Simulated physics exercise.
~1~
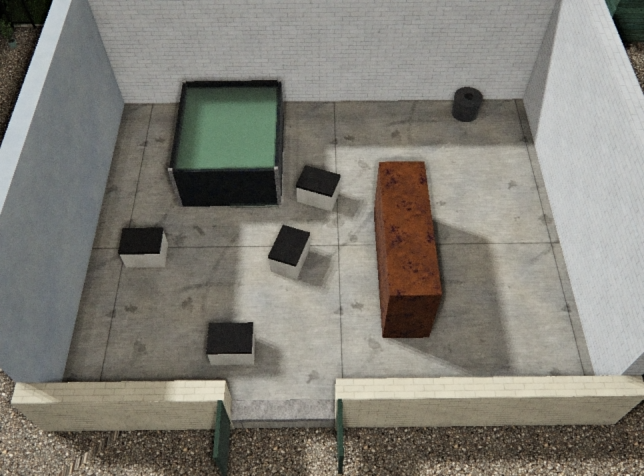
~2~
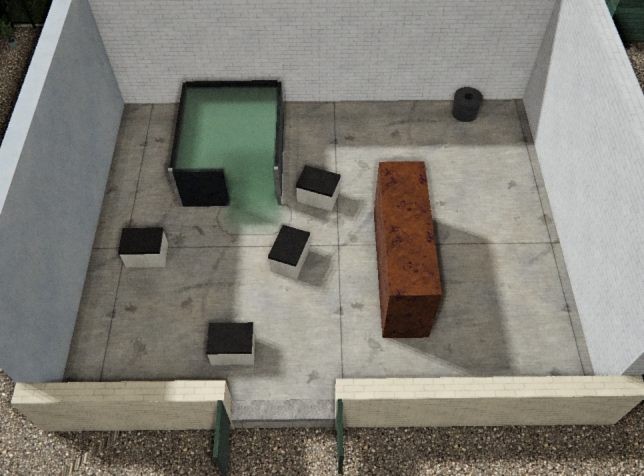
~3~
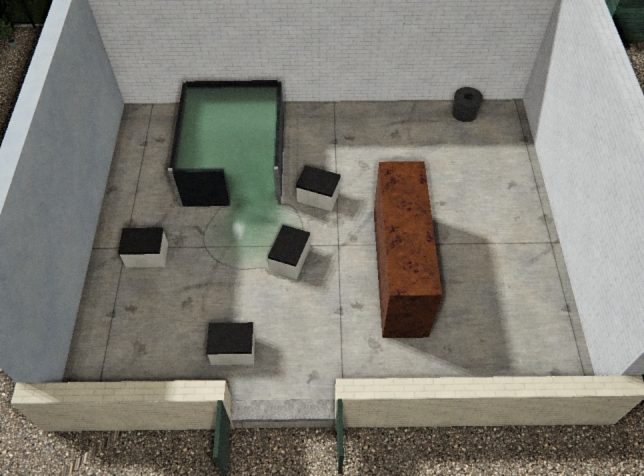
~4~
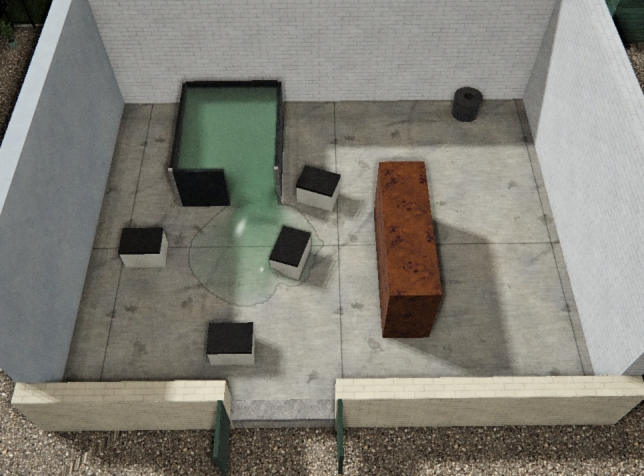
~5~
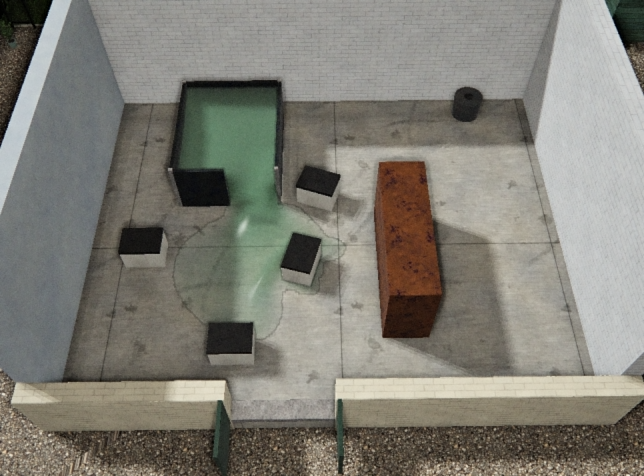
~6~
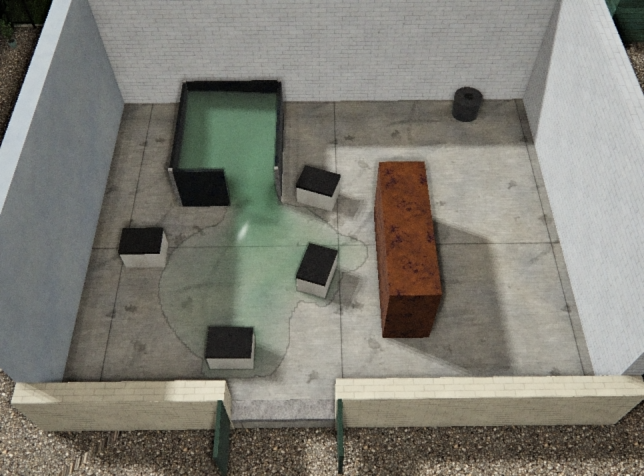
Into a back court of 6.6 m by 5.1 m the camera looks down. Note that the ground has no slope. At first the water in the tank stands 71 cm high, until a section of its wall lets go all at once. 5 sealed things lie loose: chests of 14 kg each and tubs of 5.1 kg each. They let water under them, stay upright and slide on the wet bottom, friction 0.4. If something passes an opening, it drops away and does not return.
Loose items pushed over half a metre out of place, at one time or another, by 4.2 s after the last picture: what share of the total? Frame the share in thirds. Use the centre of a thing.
Expect the moved ones to number a third to two thirds.
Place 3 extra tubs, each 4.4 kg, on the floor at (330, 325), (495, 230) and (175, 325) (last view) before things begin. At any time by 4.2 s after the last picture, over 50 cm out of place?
Outcome: Breaks the threshold first, stays within next, breaks the threshold last.
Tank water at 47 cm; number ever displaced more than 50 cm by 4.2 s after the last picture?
Then the count would be 2.
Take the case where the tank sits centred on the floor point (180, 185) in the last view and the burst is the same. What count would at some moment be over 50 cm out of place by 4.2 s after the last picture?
Then 2.
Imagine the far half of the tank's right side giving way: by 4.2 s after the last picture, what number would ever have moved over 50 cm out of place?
Result: 1.
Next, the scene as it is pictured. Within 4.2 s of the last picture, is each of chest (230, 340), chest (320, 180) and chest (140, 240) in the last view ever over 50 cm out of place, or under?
First exceeding it, second falling below it, third falling below it.
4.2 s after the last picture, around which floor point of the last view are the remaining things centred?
They're centred close to (359, 213).
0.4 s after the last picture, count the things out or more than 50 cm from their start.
Tally at that time: 1.
Then, 0.4 s after the last picture 1 of 5 are over 50 cm from their spots; 0 afloat.
Then, 1.5 s after the last picture 1 of 5 are over 50 cm from their spots; 0 afloat.
Then, 2.8 s after the last picture 2 of 5 are over 50 cm from their spots; 0 afloat.
Then, 4.2 s after the last picture 2 of 5 are over 50 cm from their spots, and 2 have been at some point; 0 afloat.
